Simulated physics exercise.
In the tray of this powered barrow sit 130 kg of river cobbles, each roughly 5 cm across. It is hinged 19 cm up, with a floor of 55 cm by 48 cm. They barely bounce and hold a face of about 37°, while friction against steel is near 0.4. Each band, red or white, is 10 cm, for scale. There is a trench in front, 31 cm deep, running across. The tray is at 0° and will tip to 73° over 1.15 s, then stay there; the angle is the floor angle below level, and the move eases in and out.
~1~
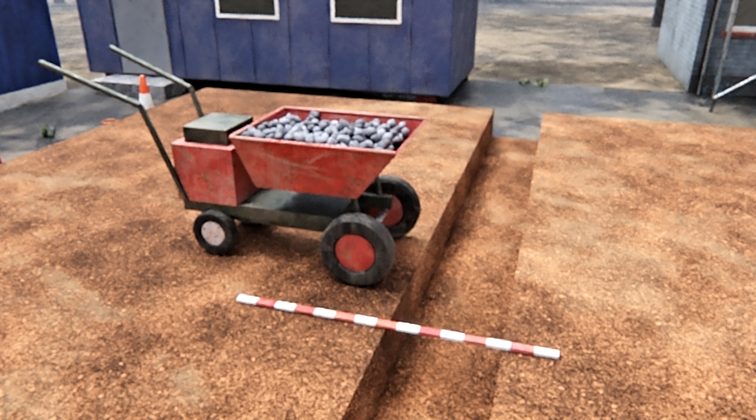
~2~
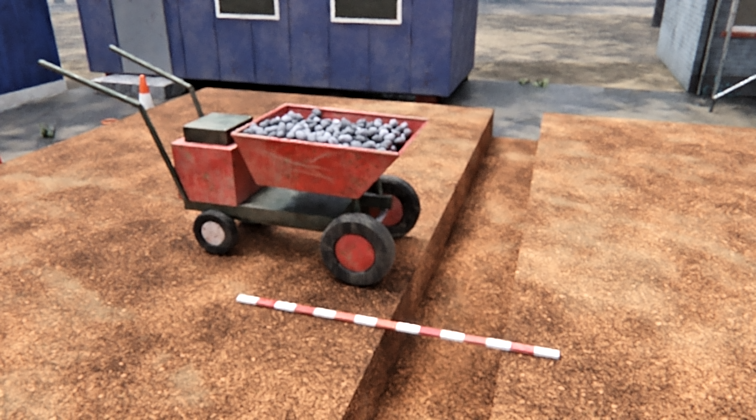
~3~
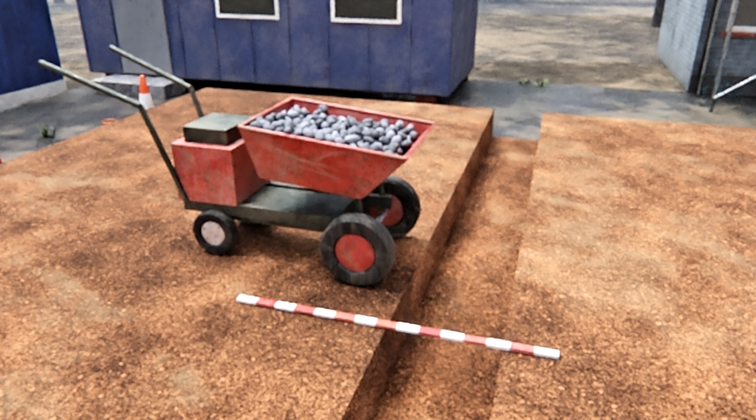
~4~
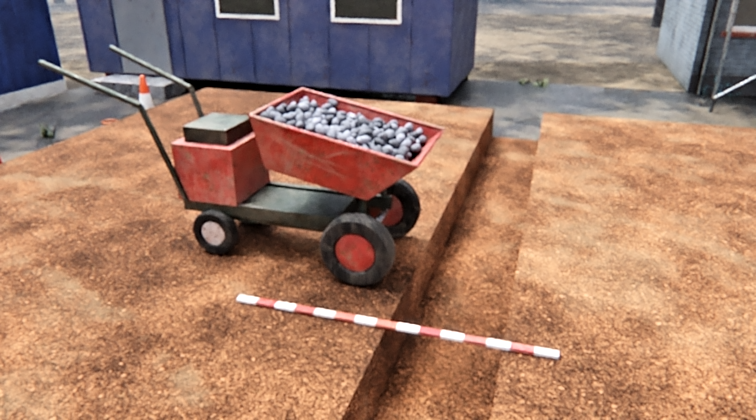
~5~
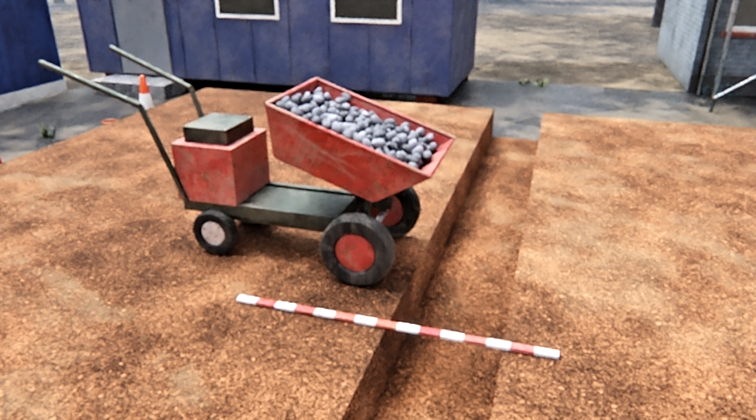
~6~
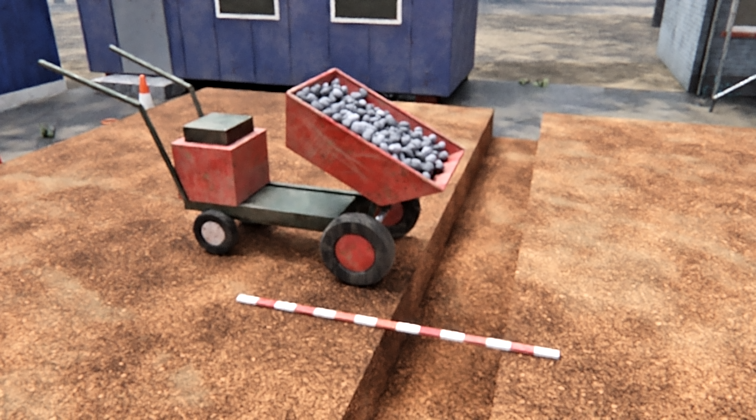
A red powered barrow loaded with grey cobbles stands on brown, gritty ground beside a trench, seen from slightly above and to one side by a still camera. Its handles rise at the left near an orange cone, a red-and-white banded pole lies in front across the trench edge, and a blue cabin stands behind. The tray tilts steadily forward to the right, its rear rising and front lip lowering, while the cobbles stay heaped inside and the wheels stay put.
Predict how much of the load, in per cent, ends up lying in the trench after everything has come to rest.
Roughly 58 per cent of it.
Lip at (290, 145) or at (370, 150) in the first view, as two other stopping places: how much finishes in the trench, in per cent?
It comes to about 75 and 90 in a hundred.
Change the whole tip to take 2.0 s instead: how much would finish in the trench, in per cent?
In that case, around 70%.
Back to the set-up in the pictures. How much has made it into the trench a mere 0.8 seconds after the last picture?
I'd say near 25 per cent at that time.
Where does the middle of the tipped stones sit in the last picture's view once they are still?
Middle at around (506, 308), I'd say.
Then, 0.4 s after the last picture the floor is at 61°, 99 % in the tray, 1 % in the trench; the foremost stones are at (486, 226).
Then, 0.8 s after the last picture the floor is at 73°, 47 % in the tray, 25 % in the trench, 28 % past the trench; the foremost stones are at (592, 301).
Then, 1.1 s after the last picture the floor is at 73°, 15 % in the tray, 43 % in the trench, 42 % past the trench; the foremost stones are at (692, 308).
Then, 3.1 s after the last picture the floor is at 73°, 0 % in the tray, 58 % in the trench, 42 % past the trench; the foremost stones are past the picture's edge.
